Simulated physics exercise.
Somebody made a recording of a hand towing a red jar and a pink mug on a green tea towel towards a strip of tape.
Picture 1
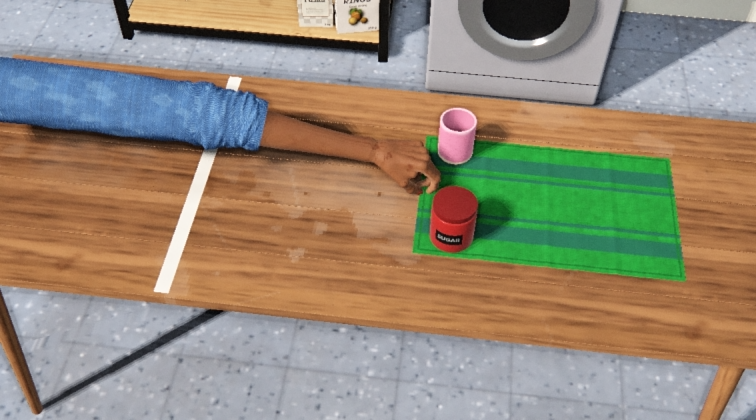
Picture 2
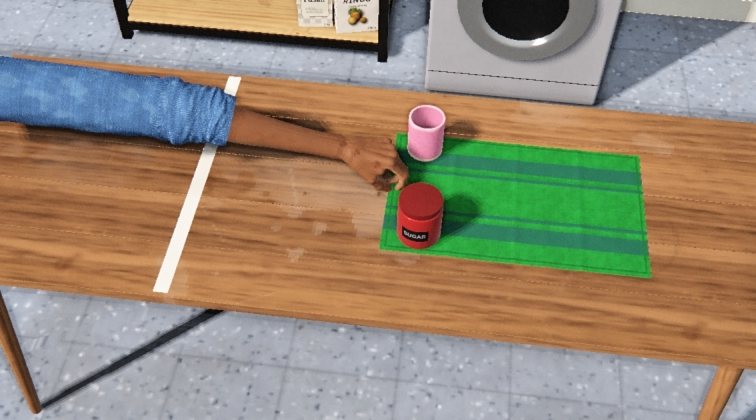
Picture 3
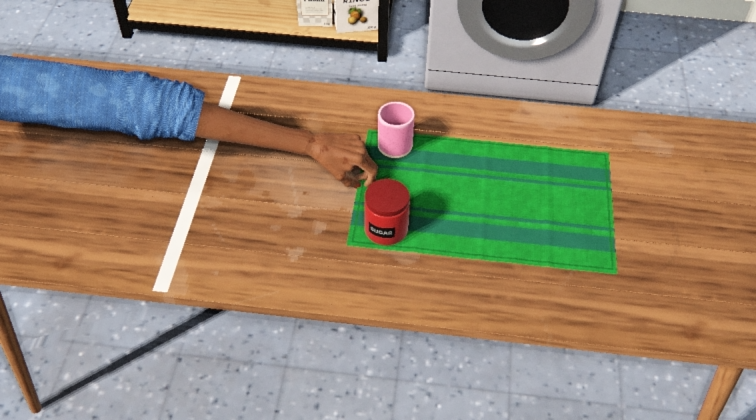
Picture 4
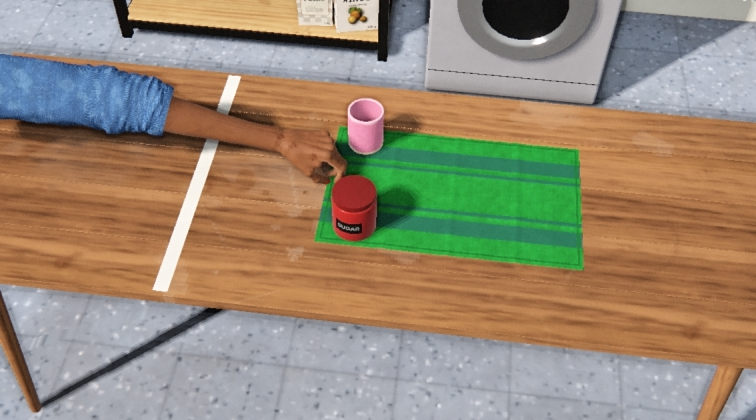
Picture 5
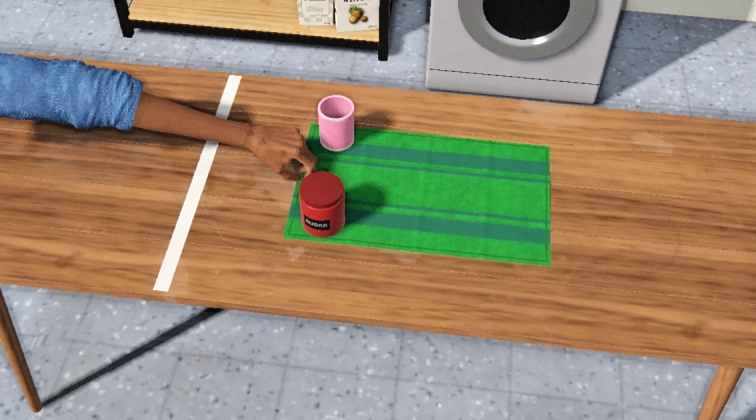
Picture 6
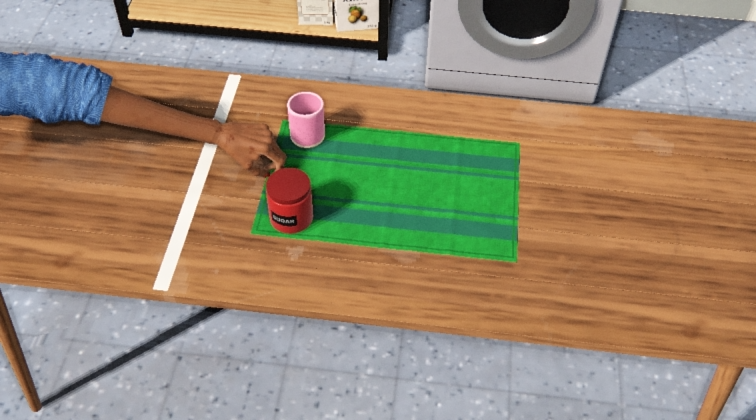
At the start, a hand grips the left edge of a green tea towel holding a red jar and a pink mug, well right of a white tape strip on a wooden table. The hand steadily pulls the towel left, carrying both objects along, until the towel's edge is much nearer the tape.
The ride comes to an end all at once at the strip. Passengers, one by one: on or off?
Red jar - off. Pink mug - off.
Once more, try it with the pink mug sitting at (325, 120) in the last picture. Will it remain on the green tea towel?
It comes off.
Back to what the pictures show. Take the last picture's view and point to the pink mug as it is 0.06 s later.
About (271, 117).
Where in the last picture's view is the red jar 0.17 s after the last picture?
By then you'd find it at pixel (188, 190).
Then, 0.06 s later than the last view, hem short of the tape; red jar on the cloth near (252, 197); pink mug on the cloth near (271, 117).
Then, 0.17 s later than the last view, hem at the tape; red jar ahead of the hem near (188, 190); pink mug ahead of the hem near (213, 112).
Finally, hem at the tape; red jar ahead of the hem near (105, 182); pink mug ahead of the hem near (135, 105). The red jar leaves the cloth and the pink mug shoots off the front.
